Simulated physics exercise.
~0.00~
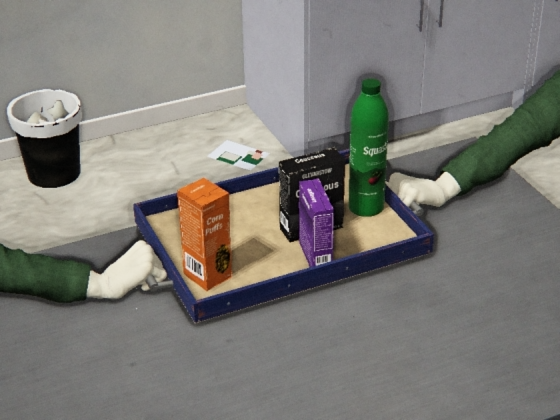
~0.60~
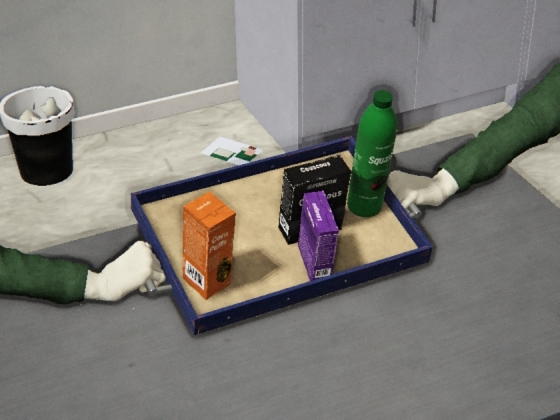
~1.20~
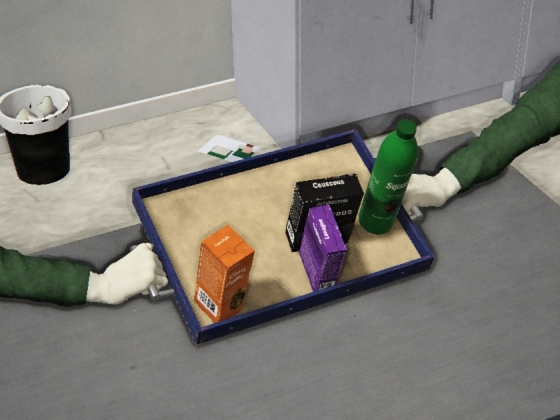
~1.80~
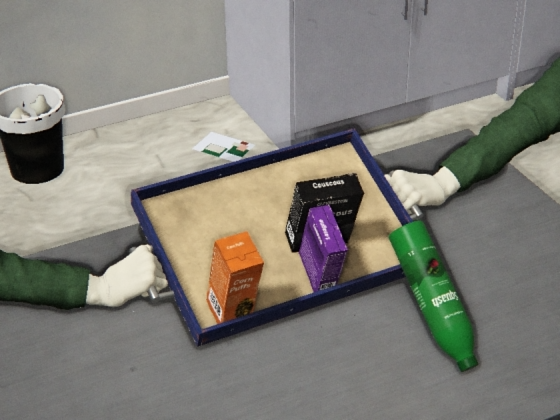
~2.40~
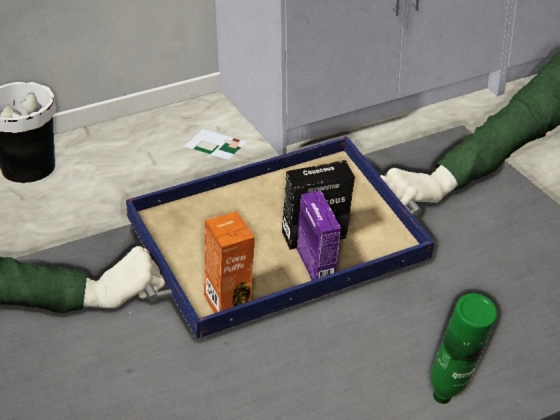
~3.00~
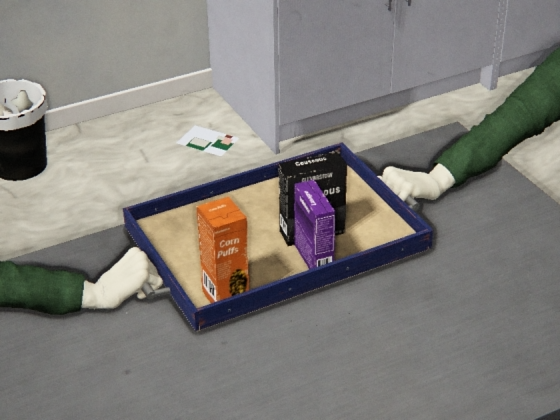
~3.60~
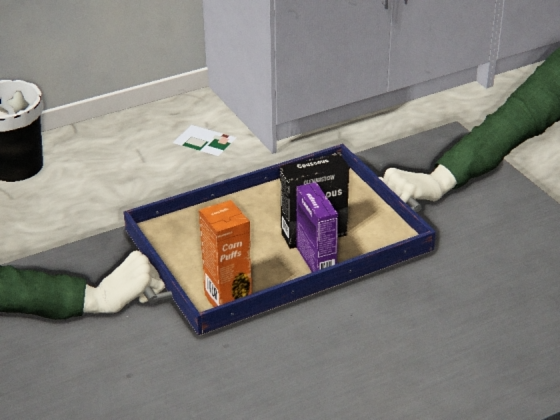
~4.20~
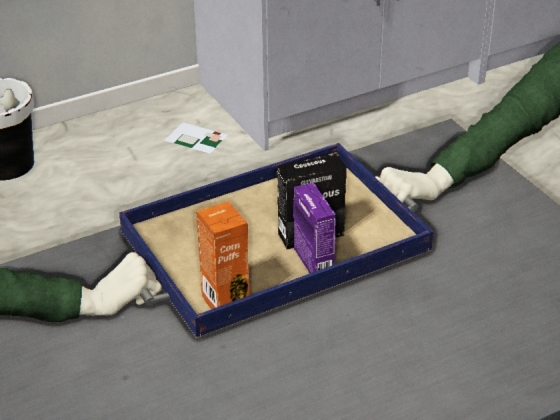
Gloved hands tipping a blue-rimmed tray toward the viewer, sending a green bottle over the edge, then levelling it with three cartons upright.
